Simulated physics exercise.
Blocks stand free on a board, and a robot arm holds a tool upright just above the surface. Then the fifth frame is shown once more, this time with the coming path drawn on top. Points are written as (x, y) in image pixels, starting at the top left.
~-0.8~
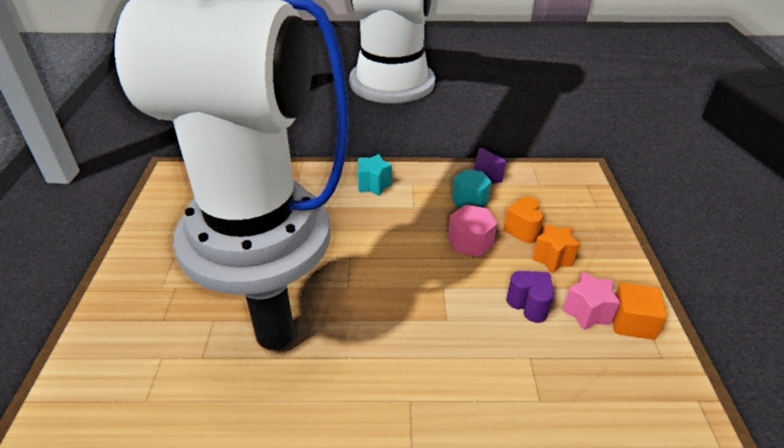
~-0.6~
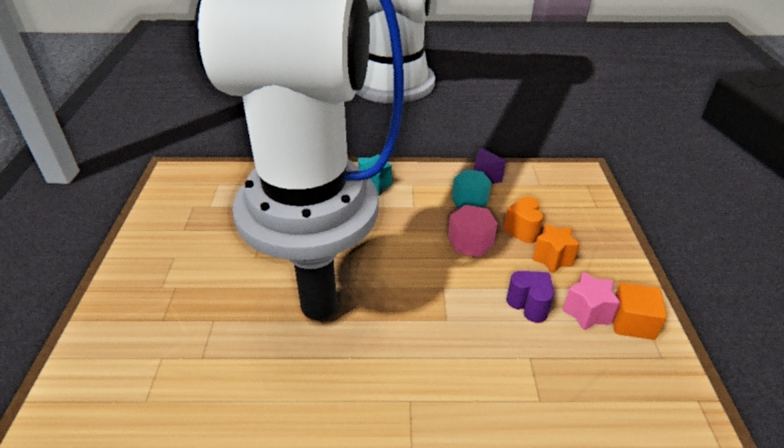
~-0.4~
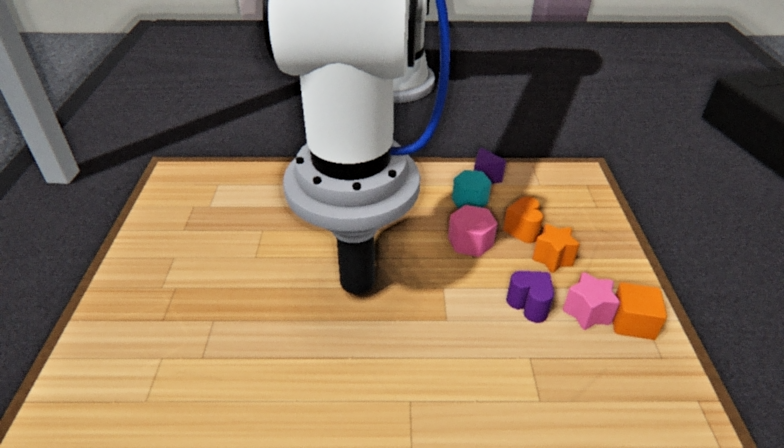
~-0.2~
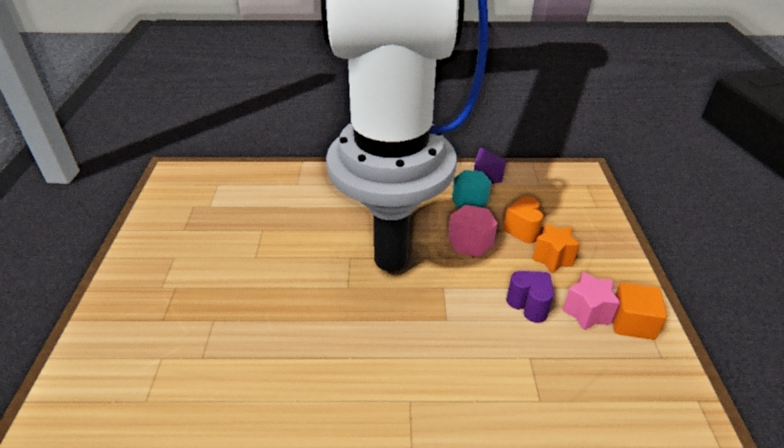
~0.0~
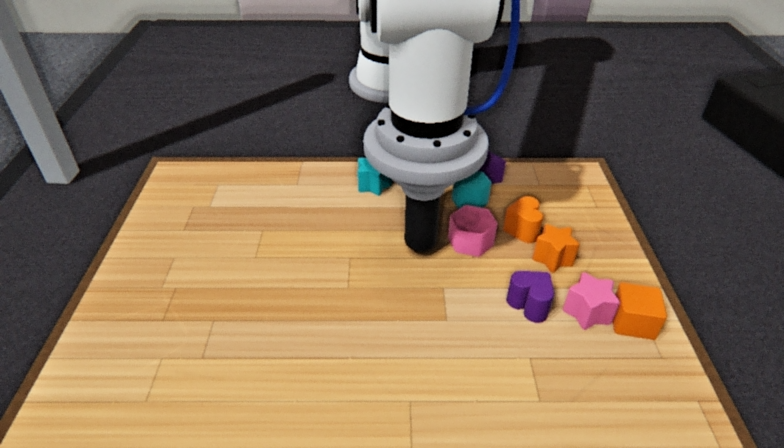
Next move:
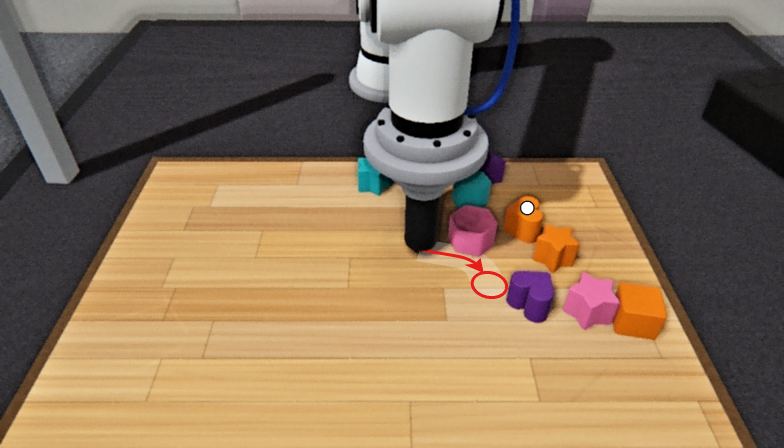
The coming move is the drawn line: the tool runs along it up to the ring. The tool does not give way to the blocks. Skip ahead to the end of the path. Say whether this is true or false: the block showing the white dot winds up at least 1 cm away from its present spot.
False
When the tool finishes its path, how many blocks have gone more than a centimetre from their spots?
I'd say just one block gets shifted by more than about 1 cm.
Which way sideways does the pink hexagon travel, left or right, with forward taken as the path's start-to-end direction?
The pink hexagon goes left.
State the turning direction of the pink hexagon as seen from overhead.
Verdict: Counterclockwise.
Drawn move, from (420, 250) over (449, 255) and (476, 264) to (489, 285); the dot is on the orange heart-shaped block.
Halfway along, tool at (465, 250); pink hexagon at (488, 216), turned 35° anticlockwise.
At the end, tool at (491, 277); pink hexagon at (489, 216), turned 40° anticlockwise; orange heart-shaped block still.
